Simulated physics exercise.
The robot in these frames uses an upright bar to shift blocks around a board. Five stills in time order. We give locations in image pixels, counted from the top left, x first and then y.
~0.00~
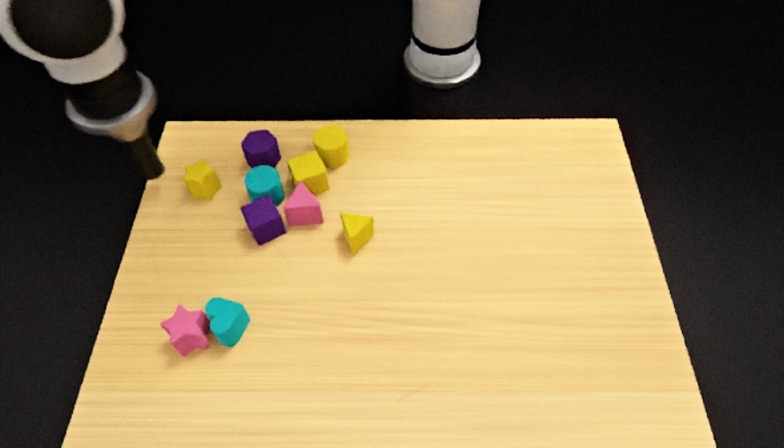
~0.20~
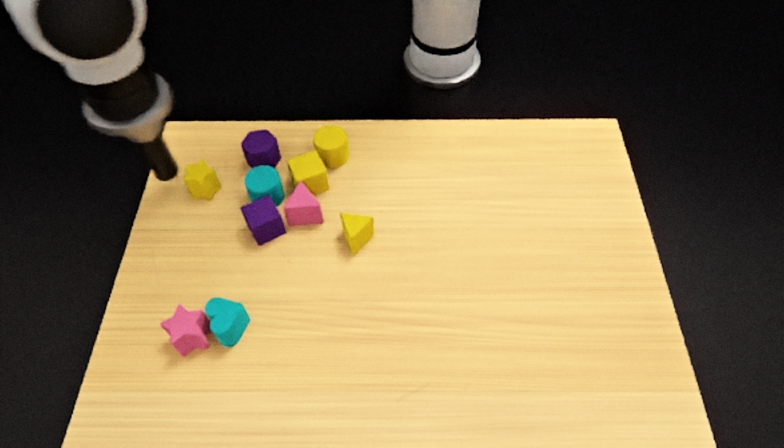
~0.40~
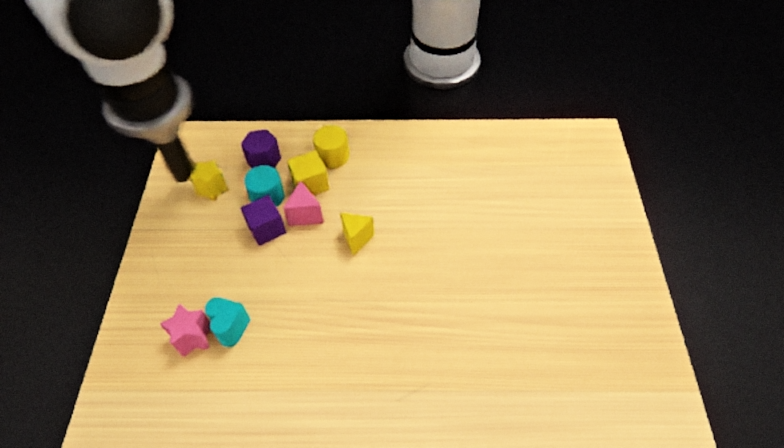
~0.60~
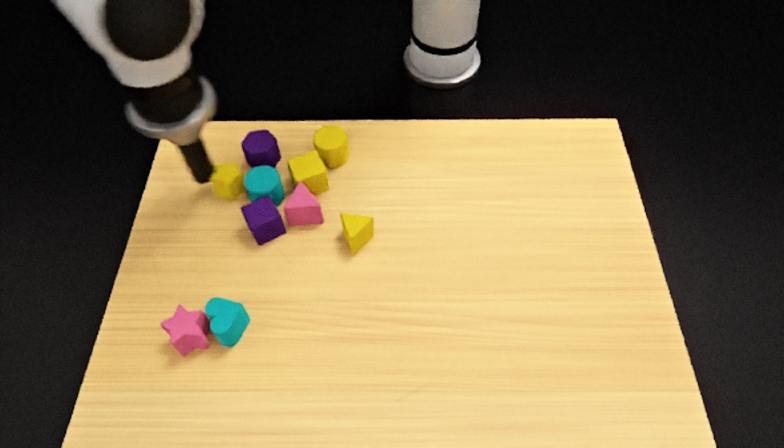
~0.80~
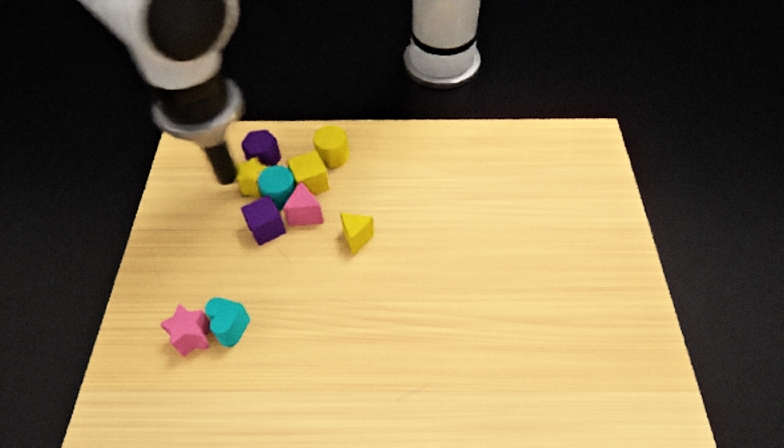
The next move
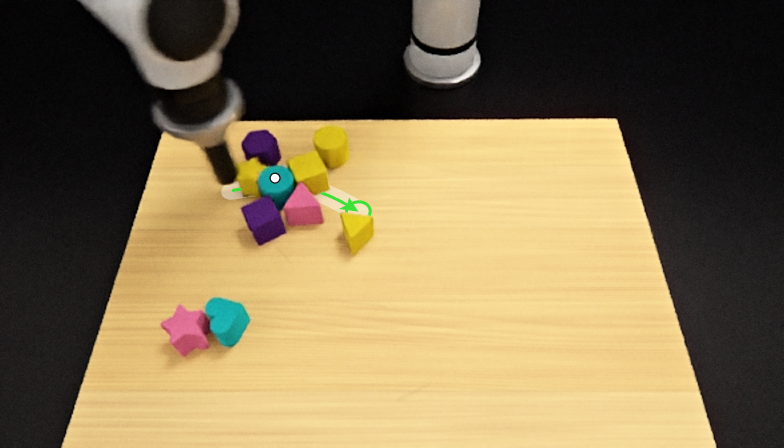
On a pale wooden board against a black background, a robot's upright bar starts beside a loose cluster of colourful blocks at the upper left. It moves right to a small yellow block and pushes it into the cluster, where the turquoise round block shifts slightly right while the others stay still.
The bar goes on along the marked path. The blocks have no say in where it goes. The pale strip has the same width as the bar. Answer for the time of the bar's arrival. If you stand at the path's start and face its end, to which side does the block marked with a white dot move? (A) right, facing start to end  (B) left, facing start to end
My pick is A.
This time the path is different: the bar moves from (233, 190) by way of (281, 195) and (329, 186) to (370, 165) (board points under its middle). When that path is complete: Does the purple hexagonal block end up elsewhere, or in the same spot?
By the last moment, the purple hexagonal block will still be in its place.
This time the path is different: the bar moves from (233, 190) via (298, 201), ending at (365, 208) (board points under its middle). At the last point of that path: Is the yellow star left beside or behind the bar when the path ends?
It seems not.
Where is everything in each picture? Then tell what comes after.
Bar's lower end (153, 172); yellow star (197, 171); turquoise circle (261, 178); pink triangular block (301, 198); yellow square piece (307, 165); yellow triangular block (355, 222), in the first picture.
Bar (167, 172); blocks still, in the second picture.
Bar (185, 174); yellow star (205, 170), in the third picture.
Bar (205, 175); yellow star (225, 172), in the fourth picture.
Bar (227, 176); yellow star (250, 169); turquoise circle (275, 178); pink triangular block (301, 198); yellow square piece (307, 165); yellow triangular block (355, 222), in the fifth picture.
Drawn move, from (233, 190) through (278, 186) and (321, 193) to (358, 211); the dot is on the turquoise circle.
On the path given first. One third of the way, bar (274, 172); yellow star (298, 169), turned 35° clockwise; turquoise circle (312, 189); pink triangular block (318, 212), turned 50° clockwise; yellow square piece (331, 162), turned 55° anticlockwise.
Two thirds of the way, bar (318, 179); yellow star (341, 172); turquoise circle (343, 199); pink triangular block (322, 223), turned 70° clockwise; yellow square piece (361, 154), turned 100° anticlockwise; yellow triangular block (357, 225).
At the end, bar (357, 198); yellow star (371, 178), turned 40° anticlockwise; turquoise circle (361, 218); pink triangular block (324, 227), turned 100° clockwise; yellow square piece (369, 153), turned 125° anticlockwise; yellow triangular block (365, 242), turned 25° anticlockwise.
